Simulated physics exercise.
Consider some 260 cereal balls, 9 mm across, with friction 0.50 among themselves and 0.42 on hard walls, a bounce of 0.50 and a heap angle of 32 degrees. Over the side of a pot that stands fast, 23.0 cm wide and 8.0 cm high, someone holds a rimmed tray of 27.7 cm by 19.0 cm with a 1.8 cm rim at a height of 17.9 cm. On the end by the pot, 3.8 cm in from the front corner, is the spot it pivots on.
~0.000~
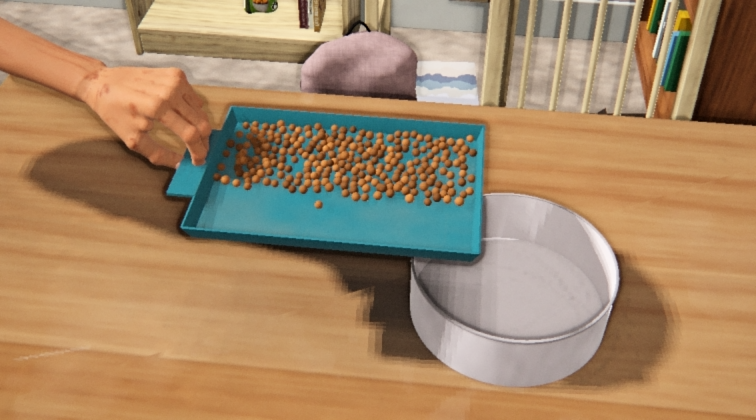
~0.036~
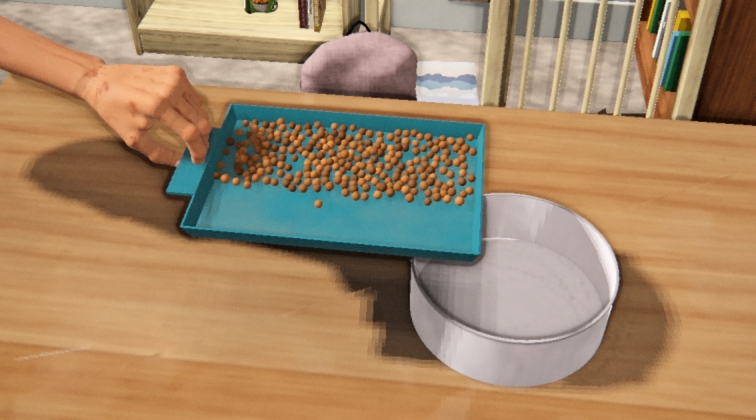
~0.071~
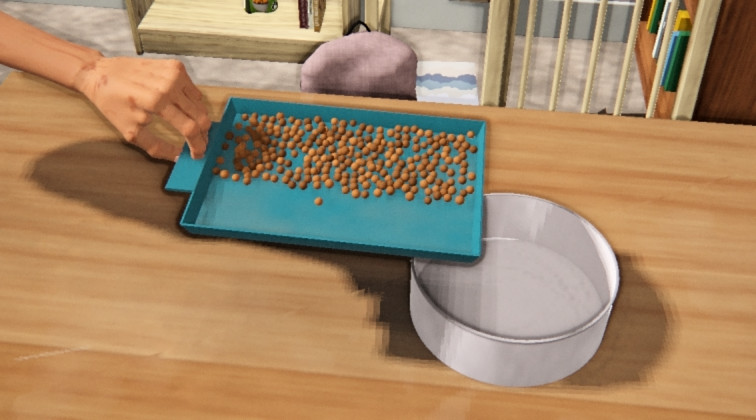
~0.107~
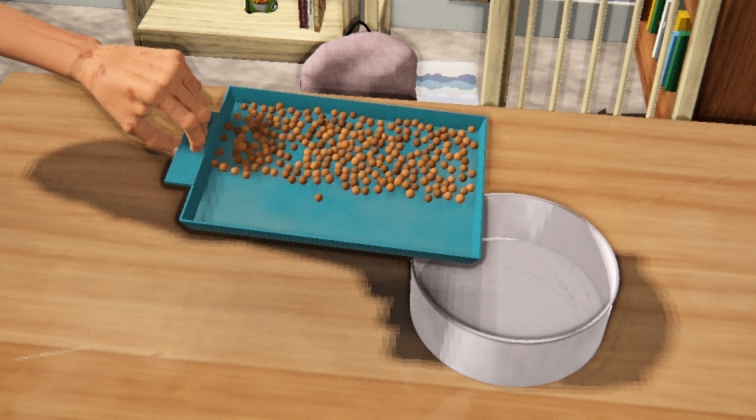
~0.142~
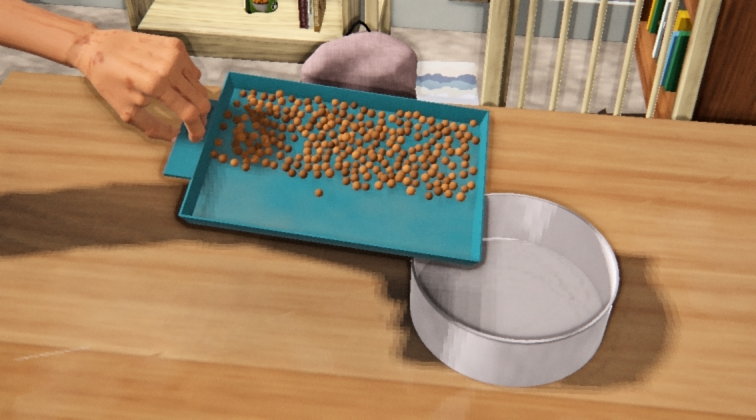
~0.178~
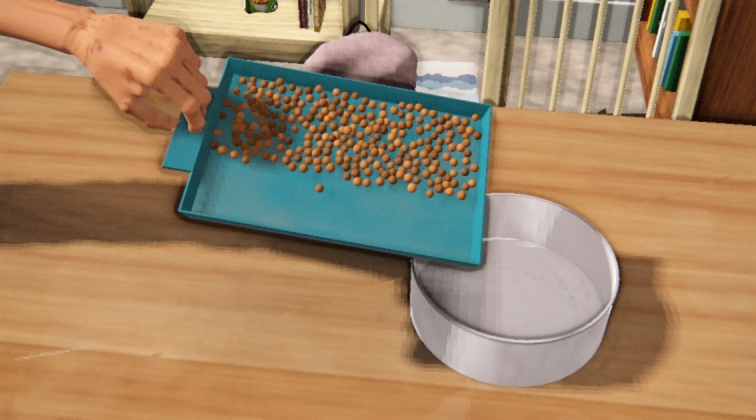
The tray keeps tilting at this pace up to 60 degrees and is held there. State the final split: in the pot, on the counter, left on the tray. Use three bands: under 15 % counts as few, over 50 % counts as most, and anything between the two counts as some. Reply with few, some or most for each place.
Pot: Few, counter: Most, tray: Some.
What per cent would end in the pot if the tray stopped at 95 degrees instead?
It would be near 5 per cent.
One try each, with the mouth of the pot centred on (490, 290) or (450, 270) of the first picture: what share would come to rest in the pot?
About 45 and 20 per cent.
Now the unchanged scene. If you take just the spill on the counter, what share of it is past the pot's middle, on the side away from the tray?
That comes to roughly 30 percent.
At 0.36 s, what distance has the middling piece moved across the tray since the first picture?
About 2 cm.
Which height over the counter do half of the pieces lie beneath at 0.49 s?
The halfway line is at about 24 cm.
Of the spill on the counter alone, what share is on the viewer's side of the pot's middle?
Near 100 in a hundred.
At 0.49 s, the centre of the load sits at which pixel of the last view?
Look near (396, 183) in the last picture.
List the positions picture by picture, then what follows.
In the first frame, tray tilt 0 degrees, front corners at (190, 223) and (473, 248); middle of the pieces at (350, 159); pot at (514, 261).
In the second frame, tray tilt 1 degrees, front corners at (189, 222) and (473, 248); middle of the pieces at (350, 158).
In the third frame, tray tilt 3 degrees, front corners at (189, 220) and (473, 250); middle of the pieces at (350, 154).
In the fourth frame, tray tilt 6 degrees, front corners at (189, 216) and (474, 252), lowest corner right front; middle of the pieces at (351, 148).
In the fifth frame, tray tilt 10 degrees, front corners at (188, 211) and (474, 254), lowest corner right front; middle of the pieces at (351, 141).
In the sixth frame, tray tilt 15 degrees, front corners at (188, 206) and (474, 257), lowest corner right front; middle of the pieces at (352, 134); pot at (514, 261). The tray's pace is about 130 degrees a second.
After 0.36 s, tilt 38 degrees; the tray holds 100 %, the pot 0 %.
After 0.49 s, tilt 55 degrees; the tray holds 100 %, the pot 0 %.
After 0.74 s, tilt 60 degrees; the tray holds 50 %, the pot 0 %.
At rest (1.9 s), pot 5 %, counter 65 %, tray 30 %.
